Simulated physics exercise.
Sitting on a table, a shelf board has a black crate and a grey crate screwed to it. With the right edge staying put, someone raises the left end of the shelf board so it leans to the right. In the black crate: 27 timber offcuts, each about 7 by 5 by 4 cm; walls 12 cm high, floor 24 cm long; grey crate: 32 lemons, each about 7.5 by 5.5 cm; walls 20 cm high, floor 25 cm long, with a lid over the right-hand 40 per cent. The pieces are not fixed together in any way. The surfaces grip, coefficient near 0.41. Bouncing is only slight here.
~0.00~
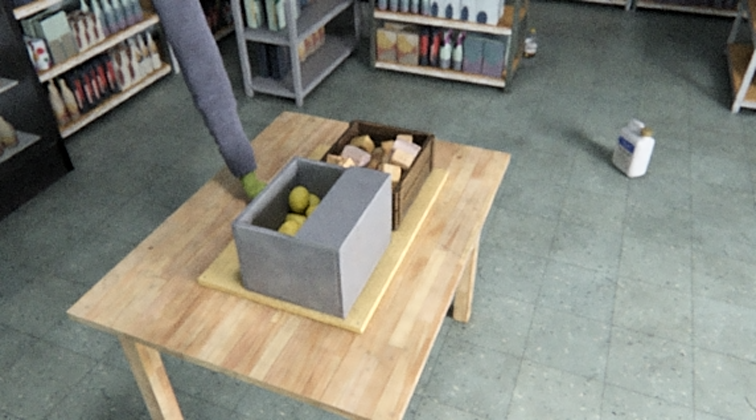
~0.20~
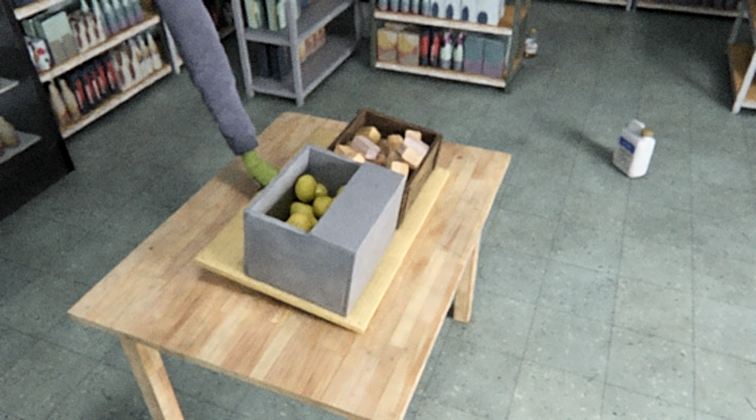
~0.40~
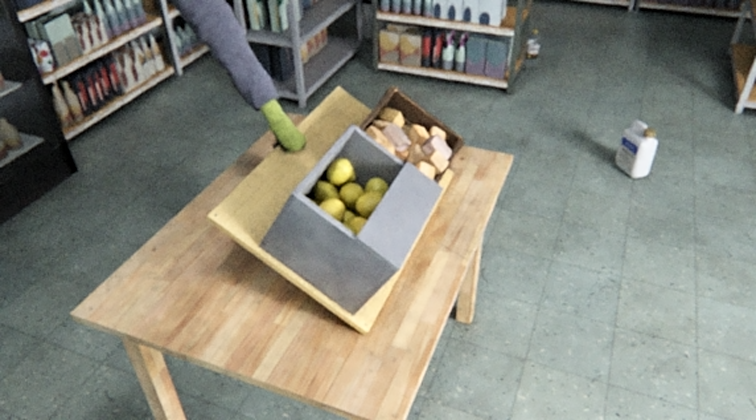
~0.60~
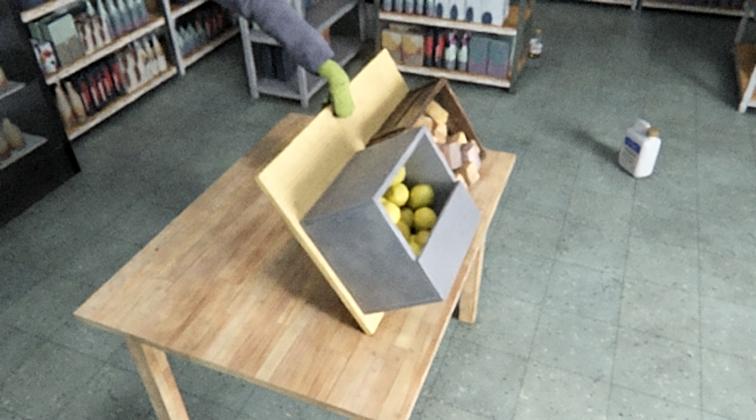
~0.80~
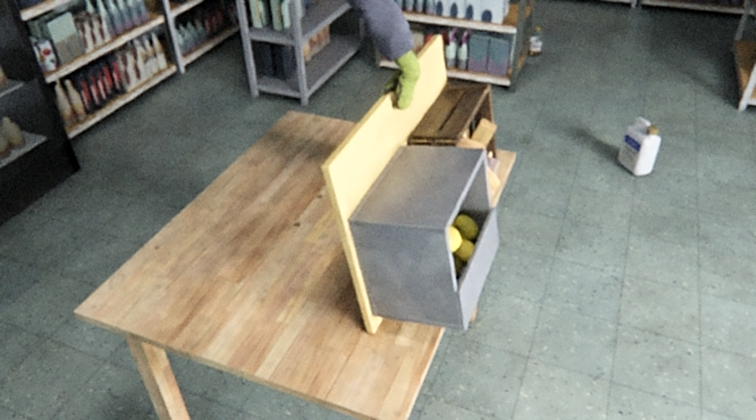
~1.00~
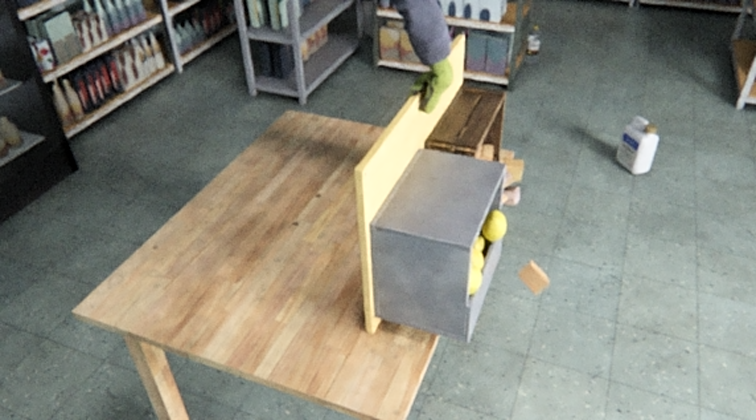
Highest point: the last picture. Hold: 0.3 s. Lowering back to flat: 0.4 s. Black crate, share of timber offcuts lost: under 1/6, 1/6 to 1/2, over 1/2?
I reckon it keeps between half and five sixths of its pieces.
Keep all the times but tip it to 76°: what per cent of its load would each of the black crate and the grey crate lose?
Then the black crate sheds 20 %, while the grey crate sheds 0 %.
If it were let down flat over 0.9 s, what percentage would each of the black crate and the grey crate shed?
Black crate 40, grey crate 0 per cent.
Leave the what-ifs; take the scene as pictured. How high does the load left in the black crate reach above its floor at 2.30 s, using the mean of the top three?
Around 10 centimetres high.
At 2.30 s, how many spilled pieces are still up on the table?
About 0.
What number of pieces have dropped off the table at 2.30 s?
I'd estimate some 12 by that time.
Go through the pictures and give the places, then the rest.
In the first frame (places track the rim corner closest to us here, unless another is named), black crate (by its farthest rim corner) (358, 121); grey crate (335, 249); tipped 0°; all still inside.
Black crate (366, 109); grey crate (352, 251); tipped 9°, in the second frame.
Grey crate (394, 266); tipped 31°, in the third frame.
Grey crate (439, 295); tipped 58°, in the fourth frame.
Grey crate (461, 324); tipped 80°; 1 out, the lowest offcut at (483, 178), in the fifth frame.
Grey crate (465, 336); tipped 89°; 5 out, the lowest offcut at (534, 278), in the sixth frame.
After 1.21 s, tilt 89°; the black crate is down by 8 of 27 and the grey crate is down by 1 of 32.
After 1.47 s, tilt 54°; the black crate is down by 11 of 27 and the grey crate is down by 1 of 32.
After 1.83 s, tilt 0°; the black crate is down by 11 of 27 and the grey crate is down by 1 of 32.
Final count (at 2.30 s), the black crate is down by 11 of 27 and the grey crate is down by 1 of 32. Asked share, 11 of 27, 41 per cent.
